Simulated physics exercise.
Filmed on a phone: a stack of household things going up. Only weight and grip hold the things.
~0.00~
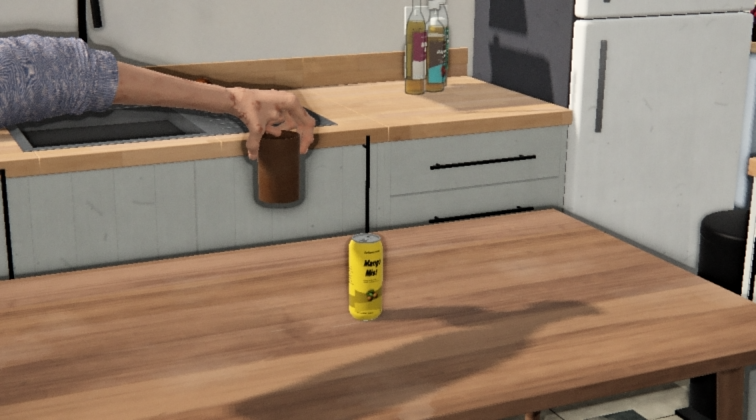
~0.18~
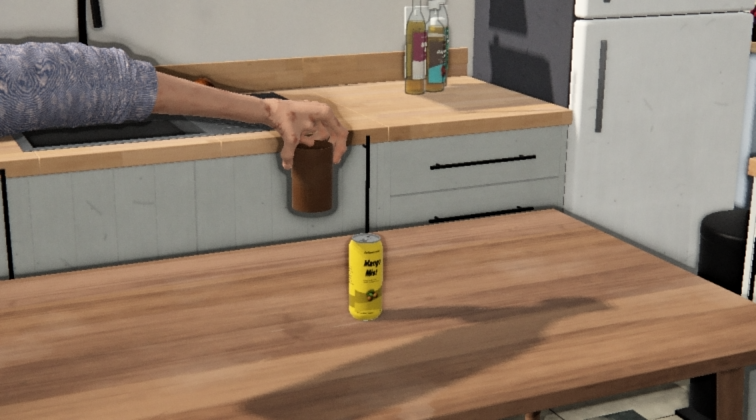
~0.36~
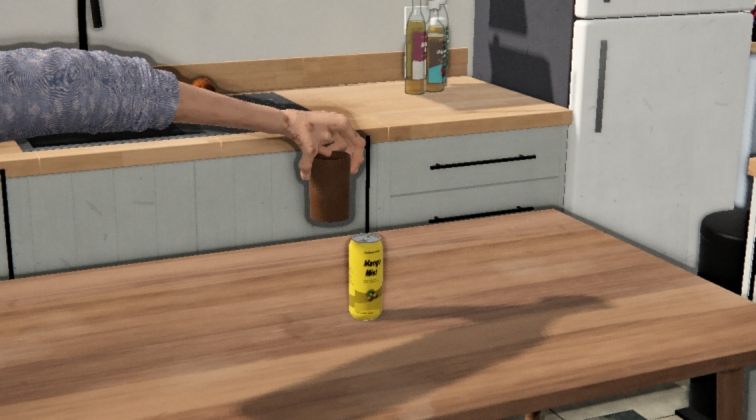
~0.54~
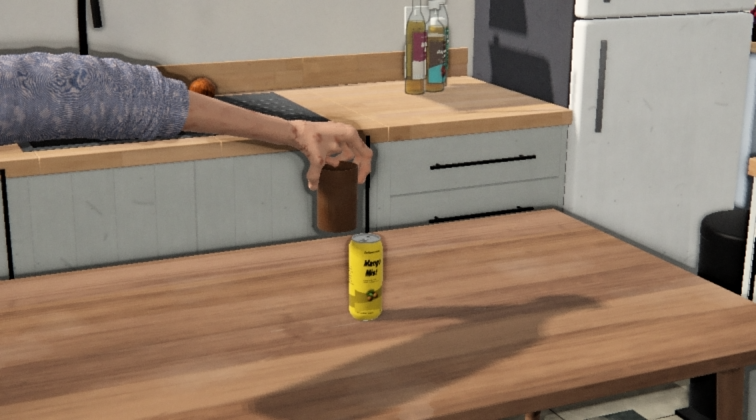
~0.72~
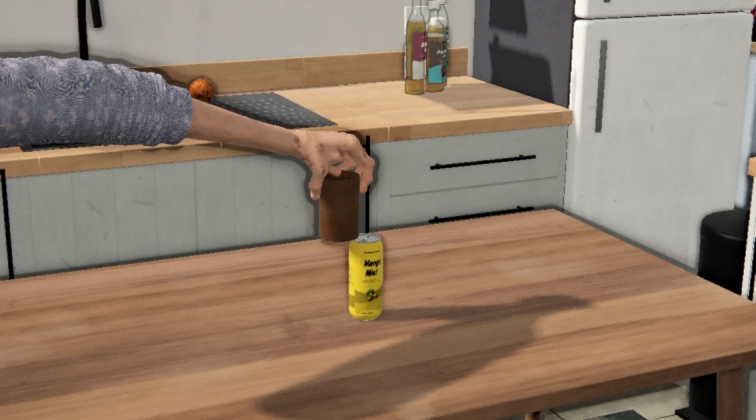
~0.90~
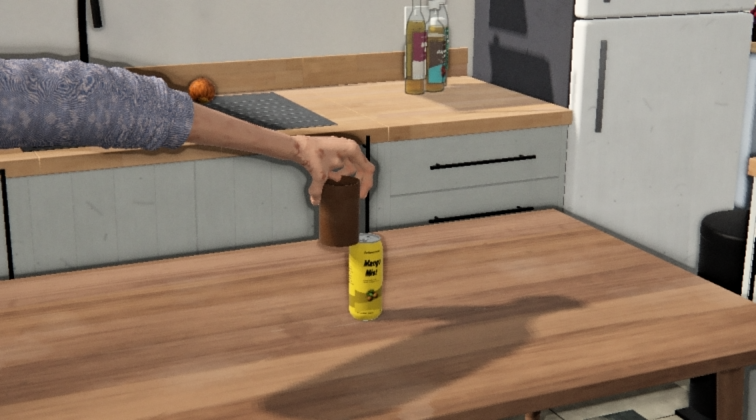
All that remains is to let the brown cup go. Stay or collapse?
As it turns out, it loses its balance.
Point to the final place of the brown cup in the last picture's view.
At about (305, 307).
After 1.20 s, brown cup now fallen.
After 1.30 s, things are still on the move.
In the end (2.0 s), fallen, brown cup; yellow can unmoved. At the end, from the last picture's camera, brown cup near (305, 307). The pile comes apart.
